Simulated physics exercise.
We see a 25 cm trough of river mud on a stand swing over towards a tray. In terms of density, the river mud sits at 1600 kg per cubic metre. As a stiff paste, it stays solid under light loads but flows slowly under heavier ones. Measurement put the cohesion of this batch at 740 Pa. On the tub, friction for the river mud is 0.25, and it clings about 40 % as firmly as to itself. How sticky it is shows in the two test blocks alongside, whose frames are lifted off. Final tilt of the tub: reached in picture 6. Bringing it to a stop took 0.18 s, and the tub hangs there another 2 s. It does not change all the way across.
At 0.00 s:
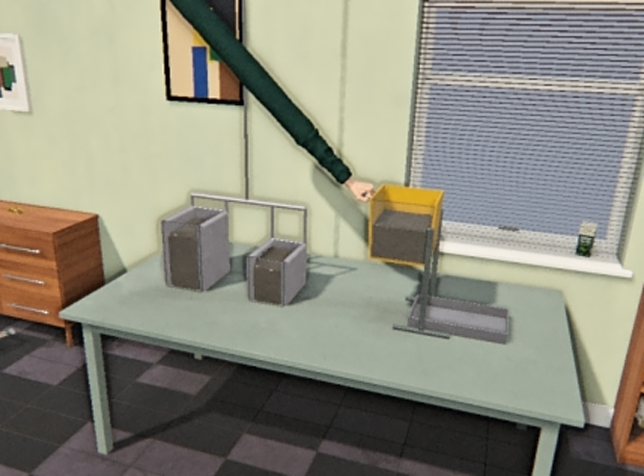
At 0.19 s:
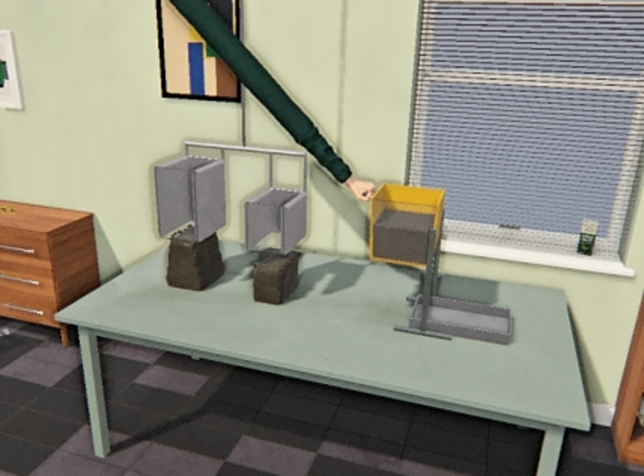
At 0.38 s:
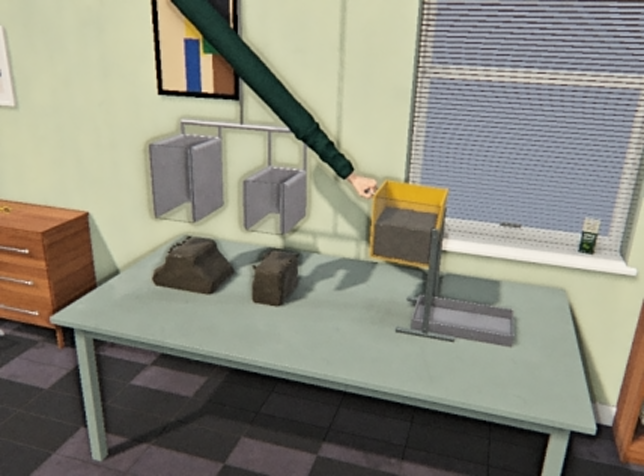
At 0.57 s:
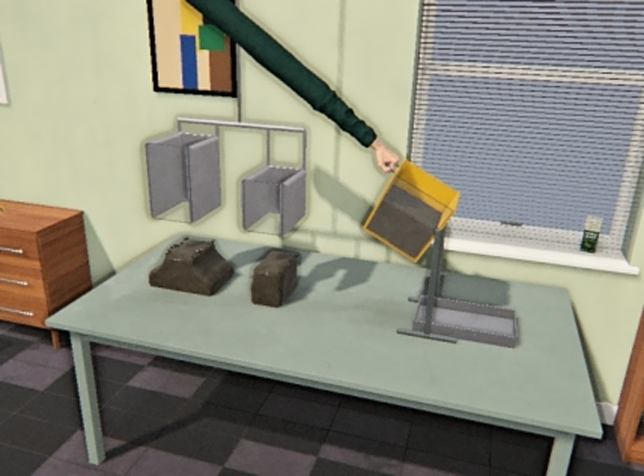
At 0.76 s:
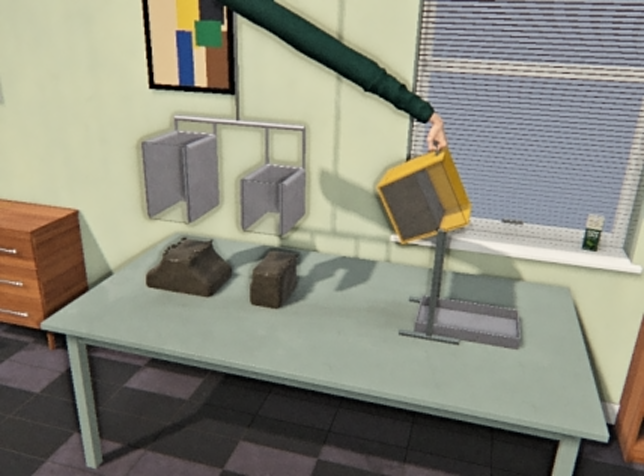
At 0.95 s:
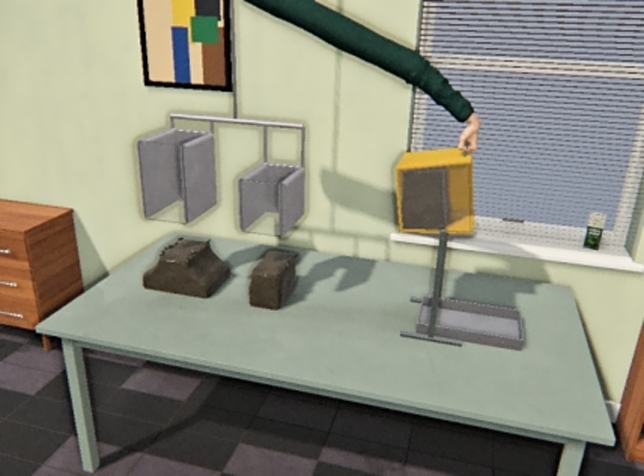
Two dark mud blocks sagging as grey casings lift away, then a green-sleeved arm tilting a yellow tub of mud rightward.
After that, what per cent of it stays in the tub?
Some 100 percent stays in the tub.
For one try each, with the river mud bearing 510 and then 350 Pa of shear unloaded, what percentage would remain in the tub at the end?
In order: Around 90 % and around 70 %.
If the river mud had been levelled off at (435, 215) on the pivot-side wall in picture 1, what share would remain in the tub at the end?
In that case, around 75 percent.
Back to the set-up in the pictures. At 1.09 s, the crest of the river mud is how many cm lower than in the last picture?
I reckon it's close to 3 cm.
After 1.09 s, the tub is at 81 degrees and holds 100 %.
After 1.26 s, the tub is at 81 degrees and holds 100 %.
After 1.43 s, the tub is at 81 degrees and holds 100 %.
After 1.60 s, the tub is at 81 degrees and holds 100 %.
After 2.95 s, the tub is at 81 degrees and holds 100 %.
